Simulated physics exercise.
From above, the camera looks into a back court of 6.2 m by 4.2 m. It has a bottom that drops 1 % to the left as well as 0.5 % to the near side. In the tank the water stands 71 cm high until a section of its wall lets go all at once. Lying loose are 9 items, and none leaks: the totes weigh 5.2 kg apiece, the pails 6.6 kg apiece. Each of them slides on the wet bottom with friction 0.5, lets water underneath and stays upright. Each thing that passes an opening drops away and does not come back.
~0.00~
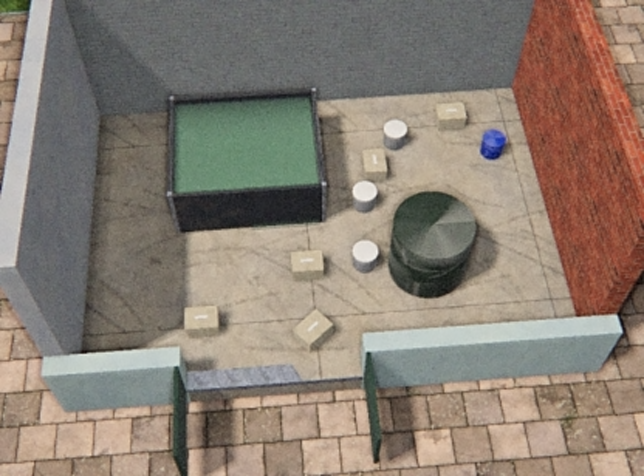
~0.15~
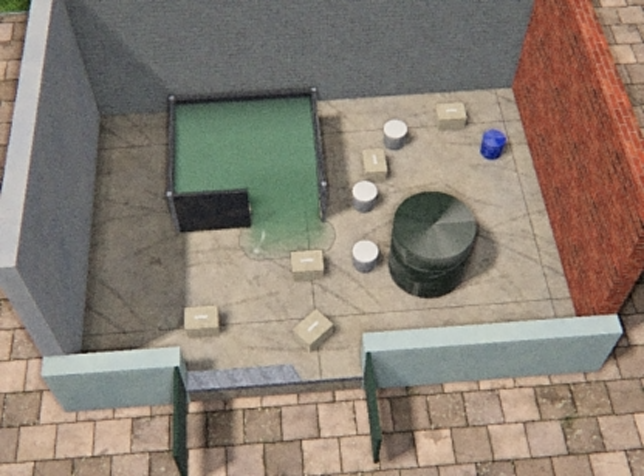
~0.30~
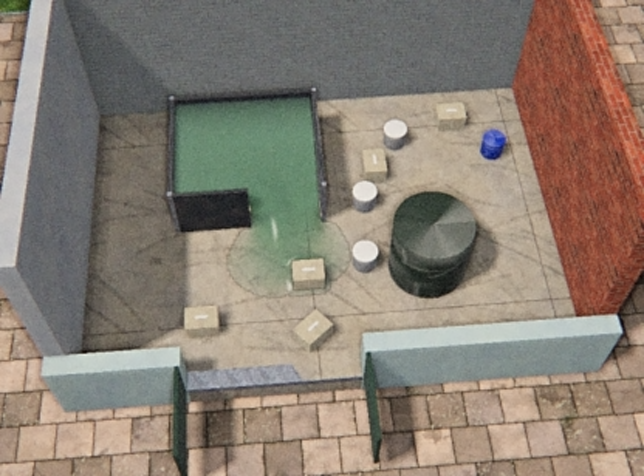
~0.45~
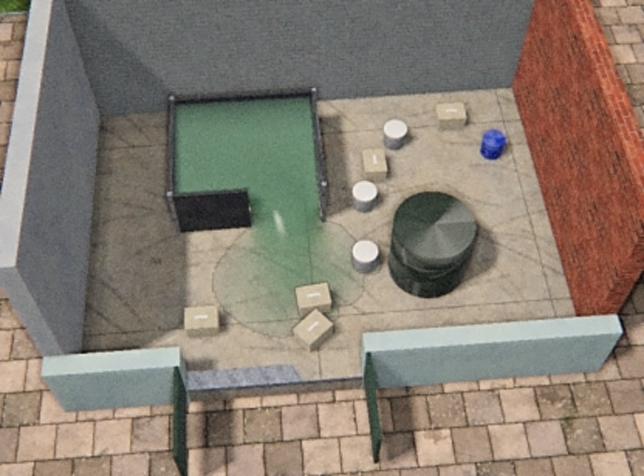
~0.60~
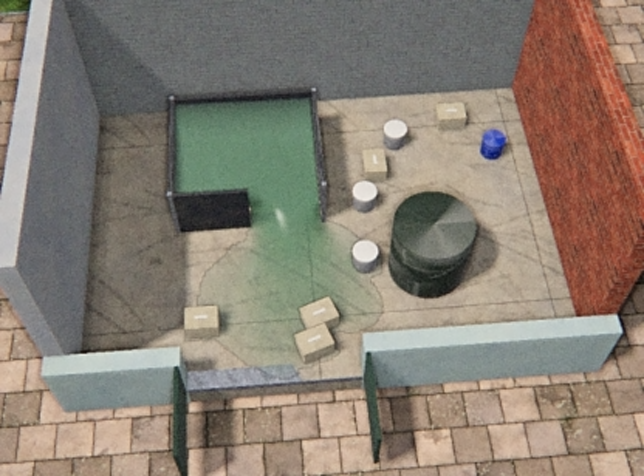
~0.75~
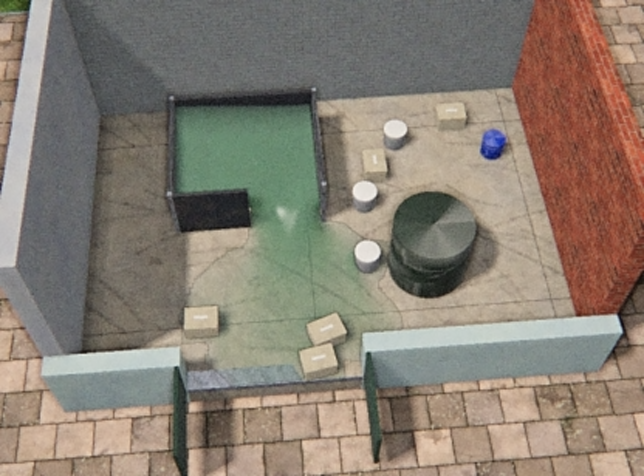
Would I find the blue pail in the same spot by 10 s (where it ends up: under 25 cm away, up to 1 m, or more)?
The move is negligible.
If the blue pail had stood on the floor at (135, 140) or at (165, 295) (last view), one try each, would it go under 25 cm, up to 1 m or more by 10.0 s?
Well, it scarcely moves on the first try and scarcely moves on the second.
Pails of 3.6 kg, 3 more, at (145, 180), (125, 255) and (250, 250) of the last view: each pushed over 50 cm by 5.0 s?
In the order listed: Behind the line; behind the line; across the line.
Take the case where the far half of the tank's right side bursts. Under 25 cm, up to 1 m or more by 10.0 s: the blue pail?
The blue pail simply gets swept away.
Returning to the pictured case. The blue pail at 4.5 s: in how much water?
Depth approx. 4 cm.
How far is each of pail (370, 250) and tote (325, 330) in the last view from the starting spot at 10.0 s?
In the order you asked, that's 150 cm and then washed out.
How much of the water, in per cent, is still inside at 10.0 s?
Roughly 42 percent.
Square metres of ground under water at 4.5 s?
I'd put it close to 19 m2.
After 2.0 s the blue pail is near (494, 138), 0.0 m from its start, aground; 2 of 9 are out; 1 afloat.
After 4.5 s the blue pail is near (491, 133), 0.1 m from its start, aground; 2 of 9 are out; 0 afloat.
After 7.0 s the blue pail is near (490, 133), 0.1 m from its start, aground; 2 of 9 are out; 0 afloat.
After 10.0 s the blue pail is near (490, 133), 0.1 m from its start, aground; 2 of 9 are out; 1 afloat.
